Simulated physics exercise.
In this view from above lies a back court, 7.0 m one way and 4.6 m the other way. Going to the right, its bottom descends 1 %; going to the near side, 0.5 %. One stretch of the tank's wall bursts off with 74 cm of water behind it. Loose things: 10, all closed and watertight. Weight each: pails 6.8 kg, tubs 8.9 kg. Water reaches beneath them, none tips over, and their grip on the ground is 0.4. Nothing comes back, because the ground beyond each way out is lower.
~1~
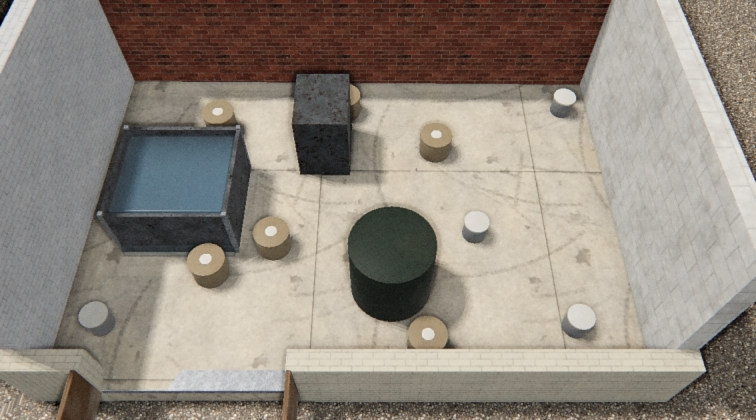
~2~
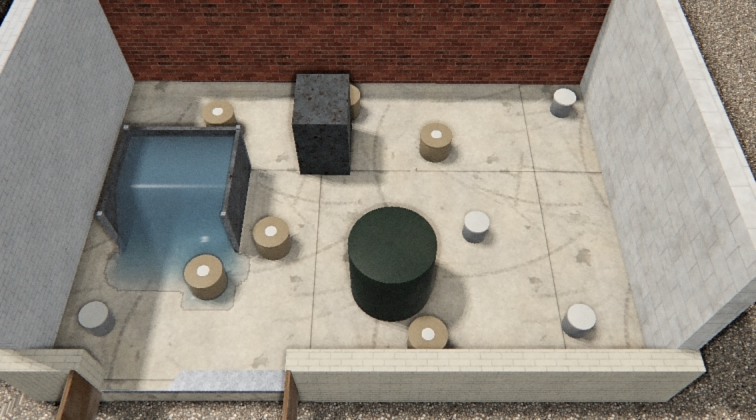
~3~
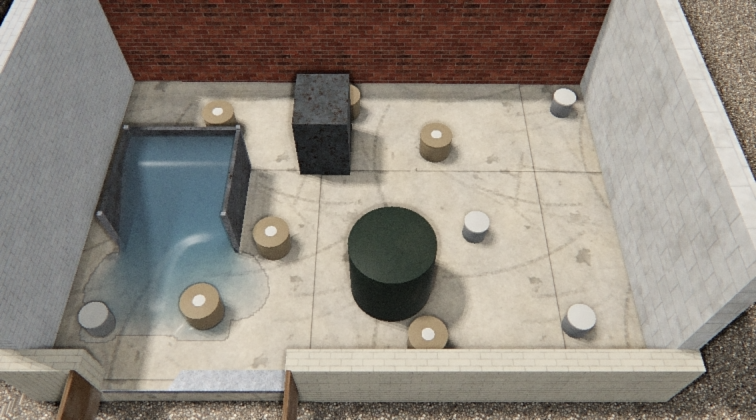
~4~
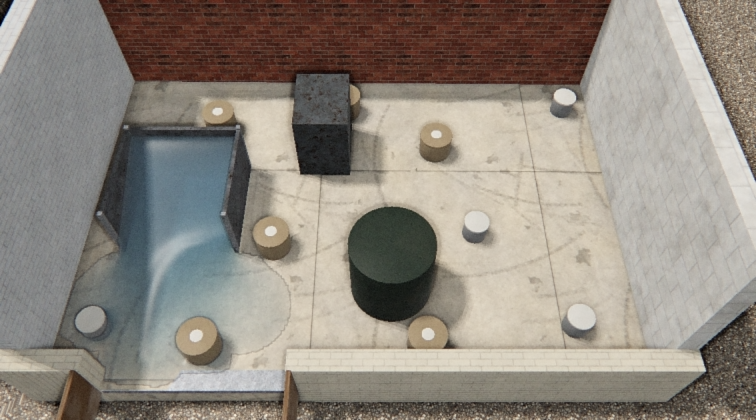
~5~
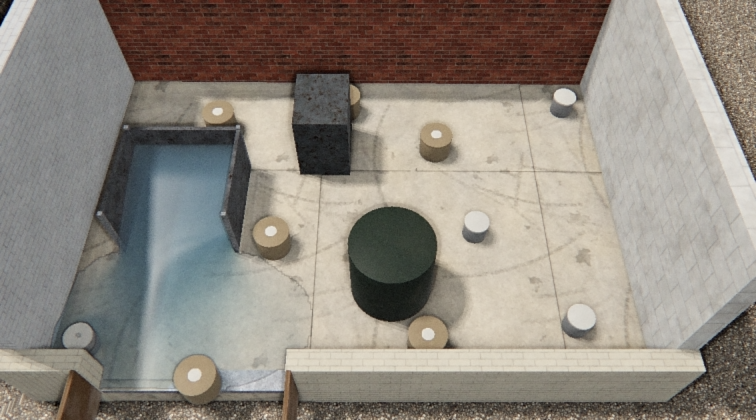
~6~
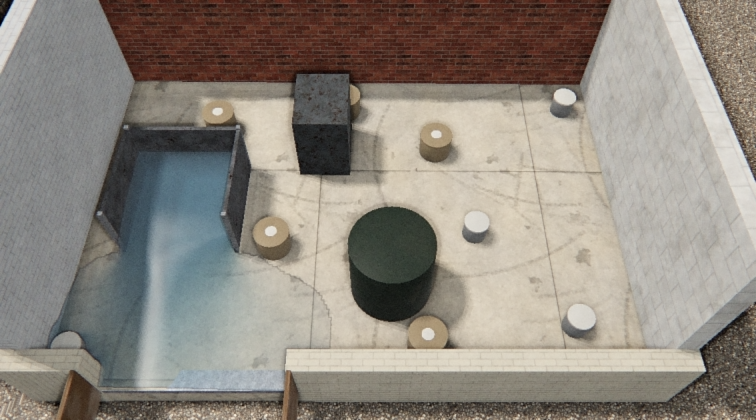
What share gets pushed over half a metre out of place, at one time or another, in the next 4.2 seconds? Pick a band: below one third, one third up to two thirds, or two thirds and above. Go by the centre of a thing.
The share is below one third.
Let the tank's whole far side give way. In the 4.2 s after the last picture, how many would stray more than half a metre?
Then the count would be 5.
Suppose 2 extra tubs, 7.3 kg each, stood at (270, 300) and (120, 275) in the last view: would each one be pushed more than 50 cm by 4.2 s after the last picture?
Respectively: Tops it; tops it.
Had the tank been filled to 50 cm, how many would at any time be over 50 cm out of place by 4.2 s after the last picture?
That would give 2.
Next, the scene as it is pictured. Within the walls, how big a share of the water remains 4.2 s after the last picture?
Roughly 30 percent.
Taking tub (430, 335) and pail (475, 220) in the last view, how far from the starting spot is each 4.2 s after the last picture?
Net shifts, in order: 80 cm and 0 cm.
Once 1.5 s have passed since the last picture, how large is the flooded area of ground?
Roughly 9.0 m2 of it is wet.
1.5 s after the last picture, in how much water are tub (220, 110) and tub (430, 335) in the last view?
Close to 0 and 4 centimetres.
Then, 0.4 s after the last picture 1 of 10 are over 50 cm from their spots; 1 afloat.
Then, 1.5 s after the last picture 1 of 10 are over 50 cm from their spots; 1 afloat.
Then, 2.8 s after the last picture 3 of 10 are over 50 cm from their spots; 0 afloat.
Then, 4.2 s after the last picture 3 of 10 are over 50 cm from their spots, and 3 have been at some point; 0 afloat.
